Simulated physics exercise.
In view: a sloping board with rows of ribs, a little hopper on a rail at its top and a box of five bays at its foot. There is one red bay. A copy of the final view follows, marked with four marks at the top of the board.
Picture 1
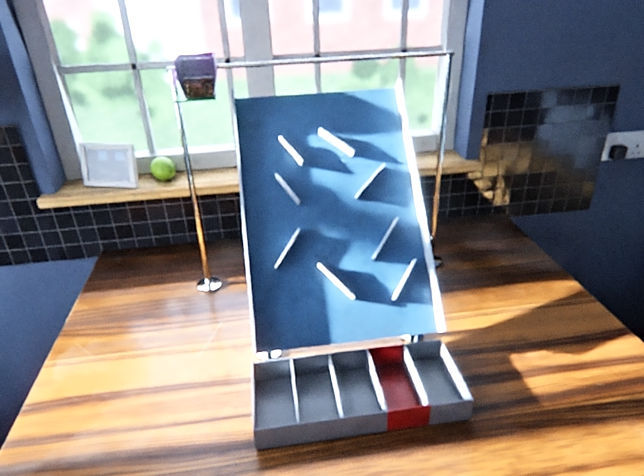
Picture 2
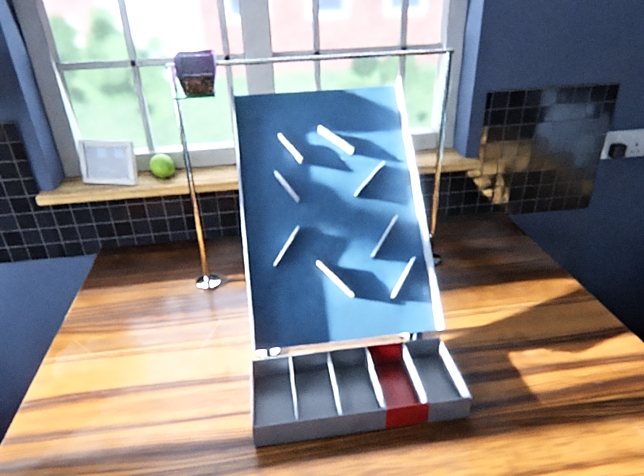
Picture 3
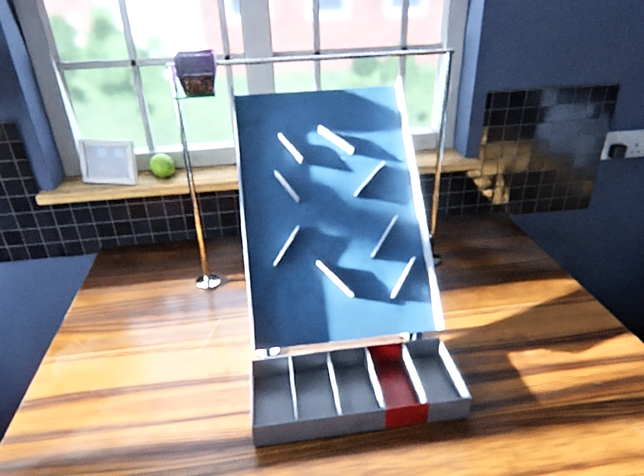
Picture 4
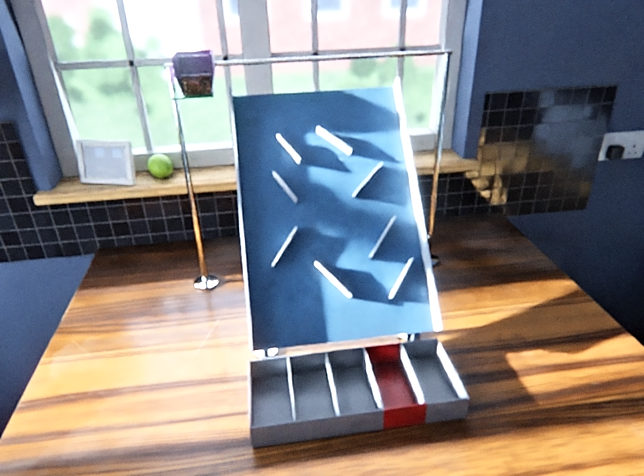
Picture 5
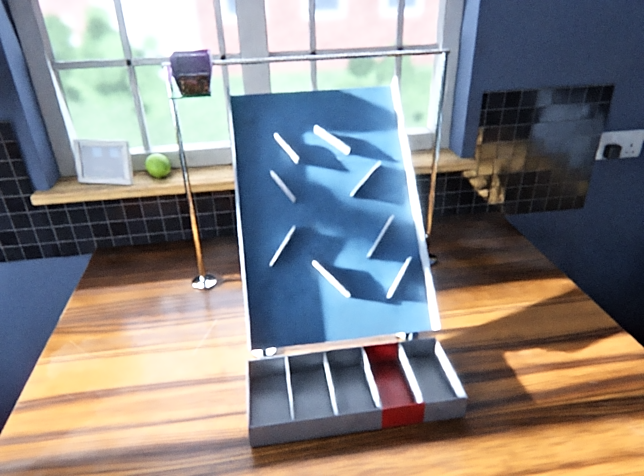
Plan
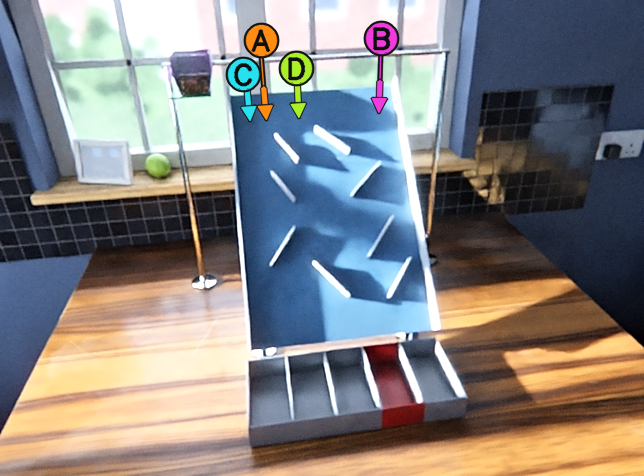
Tilted blue board with white ribs standing motionless above a five-bay tray with one red bay, the view drifting very slightly.
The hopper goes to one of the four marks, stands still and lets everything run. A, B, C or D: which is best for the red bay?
The answer is mark D.
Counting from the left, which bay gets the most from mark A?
The first.
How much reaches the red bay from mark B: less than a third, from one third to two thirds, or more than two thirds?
Mark B gives from one third to two thirds.
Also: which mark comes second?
That would be B.
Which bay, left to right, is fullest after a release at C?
The first.
On the marked copy, mark A meets the board at (265, 114); mark B meets the board at (379, 107); mark C meets the board at (249, 115); mark D meets the board at (298, 112).
With A, about a quarter in the red bay, about two thirds in other bays, a small part outside the box.
With B, about half in the red bay, about half in other bays, a stray few outside the box.
With C, a small part in the red bay, nearly all in other bays.
With D, most in the red bay, about a quarter in other bays.
